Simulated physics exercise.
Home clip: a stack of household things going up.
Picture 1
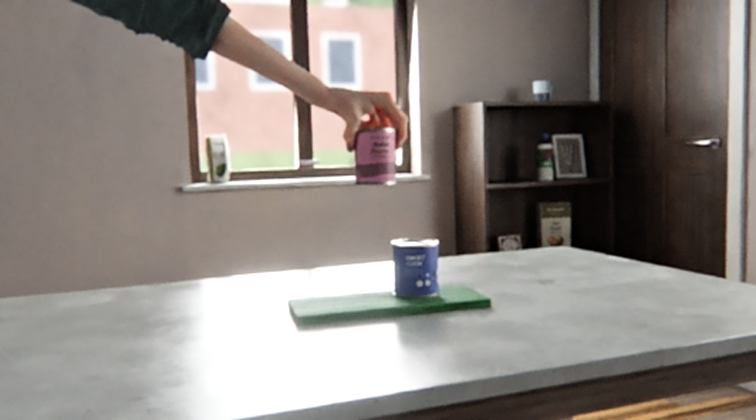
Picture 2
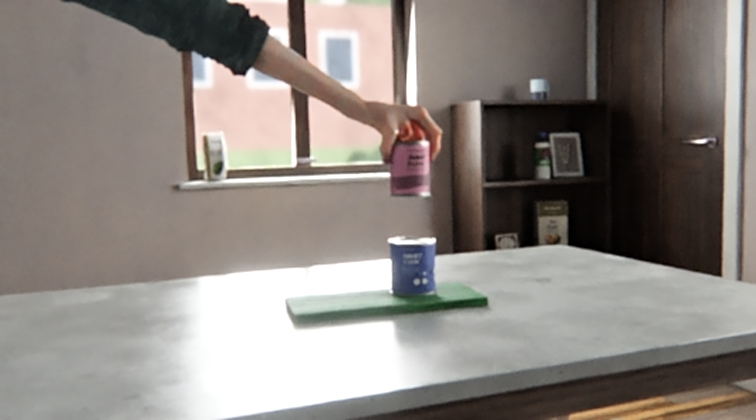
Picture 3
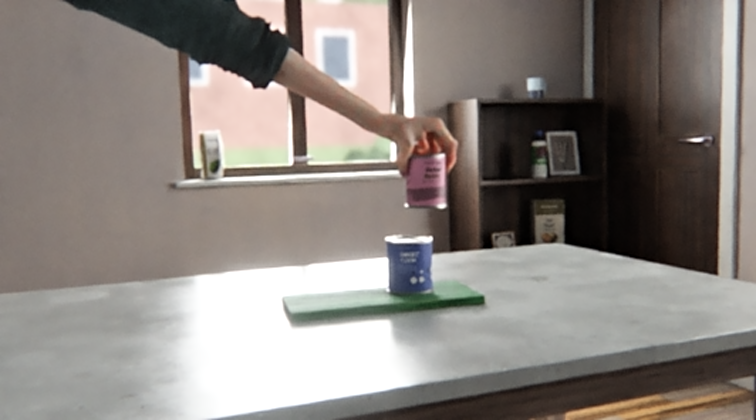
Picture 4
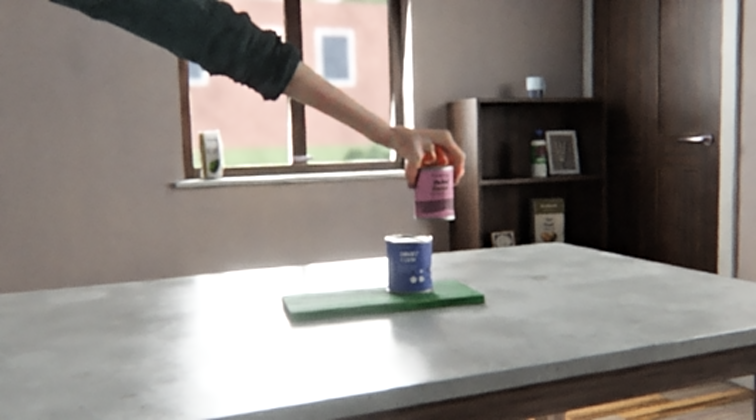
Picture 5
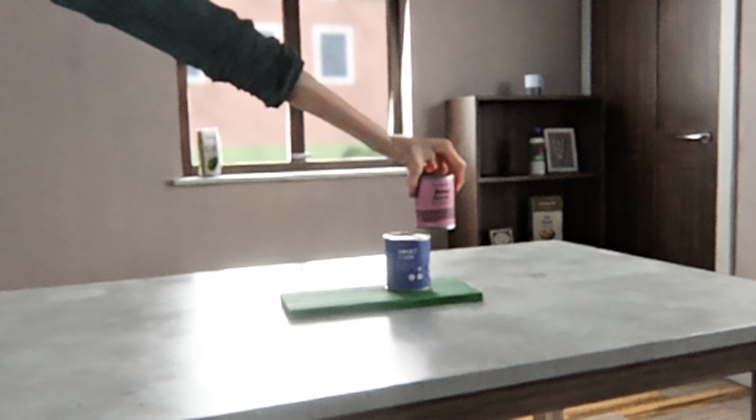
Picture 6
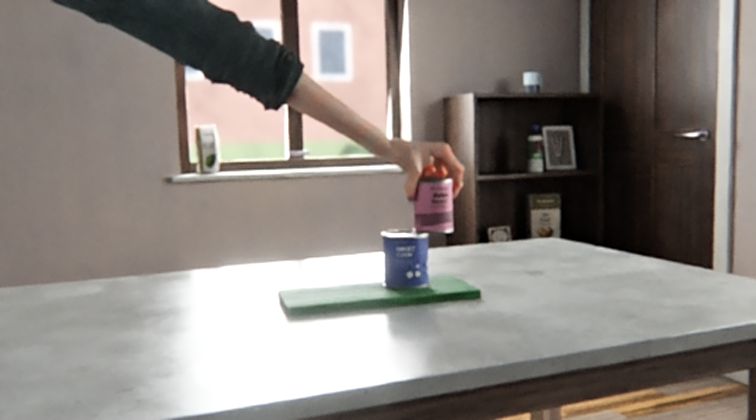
A hand at the end of a dark-sleeved arm holds a pink tin above a grey table, seen from just above table height in a room with a window and a dark door. A blue tin stands on a green board, with dark shelves behind to the right. The arm reaches in from the upper left, carrying the pink tin rightward and down, then more slowly lower, while the view drifts very slightly.
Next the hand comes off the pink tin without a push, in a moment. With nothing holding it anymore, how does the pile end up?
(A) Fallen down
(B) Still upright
Option A: Fallen down.
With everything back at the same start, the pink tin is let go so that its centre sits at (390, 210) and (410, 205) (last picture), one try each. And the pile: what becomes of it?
The pile remains standing the first time and remains standing the second time.
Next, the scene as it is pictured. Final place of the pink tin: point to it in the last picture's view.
End spot: Near (543, 254).
Then, 0.40 s later than the last frame, pink tin now fallen.
Then, 0.50 s later than the last frame, things are still on the move.
Then, 1.20 s later than the last frame, nothing new.
When it is over, fallen, pink tin; the other 2 as before. End places, in pixels of the last picture, pink tin near (543, 254). The pile comes apart.
